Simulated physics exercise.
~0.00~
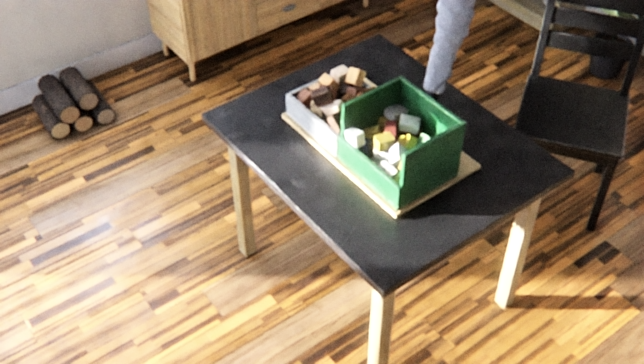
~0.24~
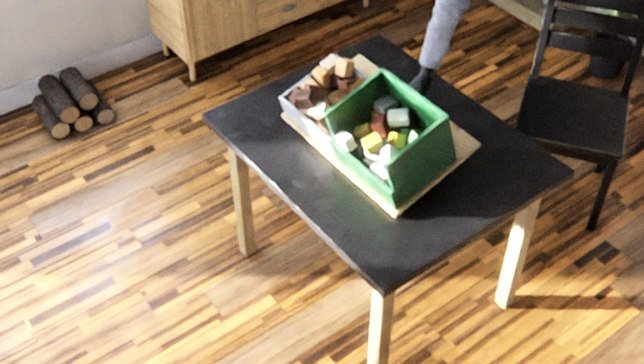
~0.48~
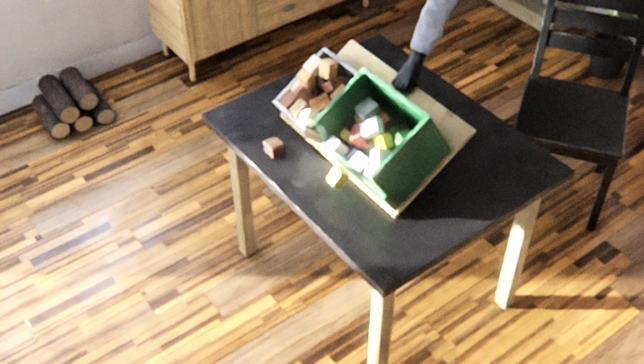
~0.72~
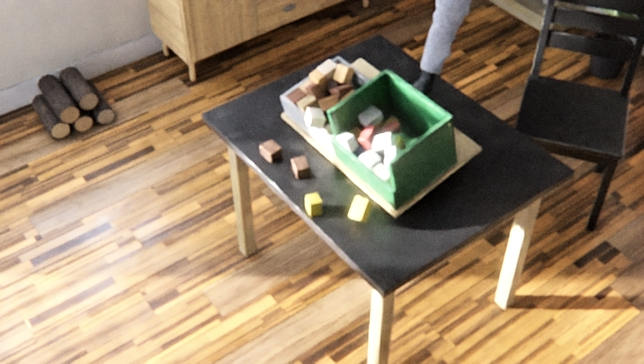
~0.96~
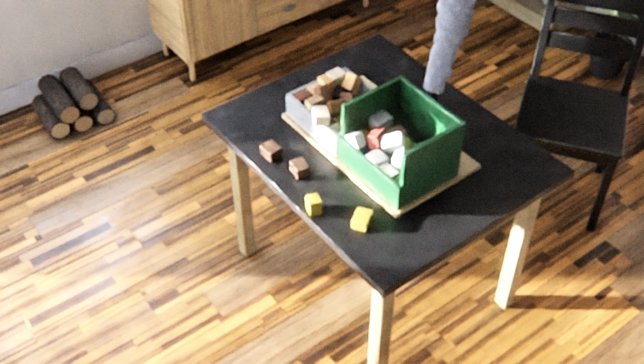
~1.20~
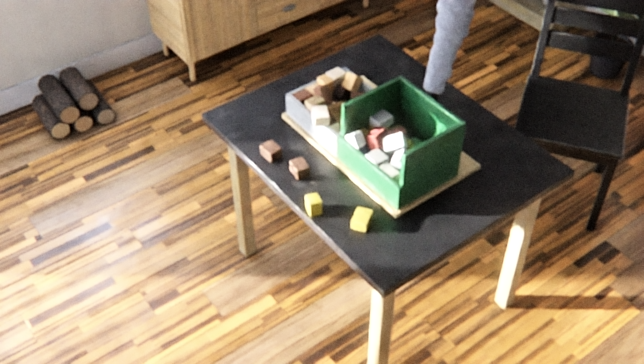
A hand tips up a board holding two trays, spilling four blocks, then lowers it flat.
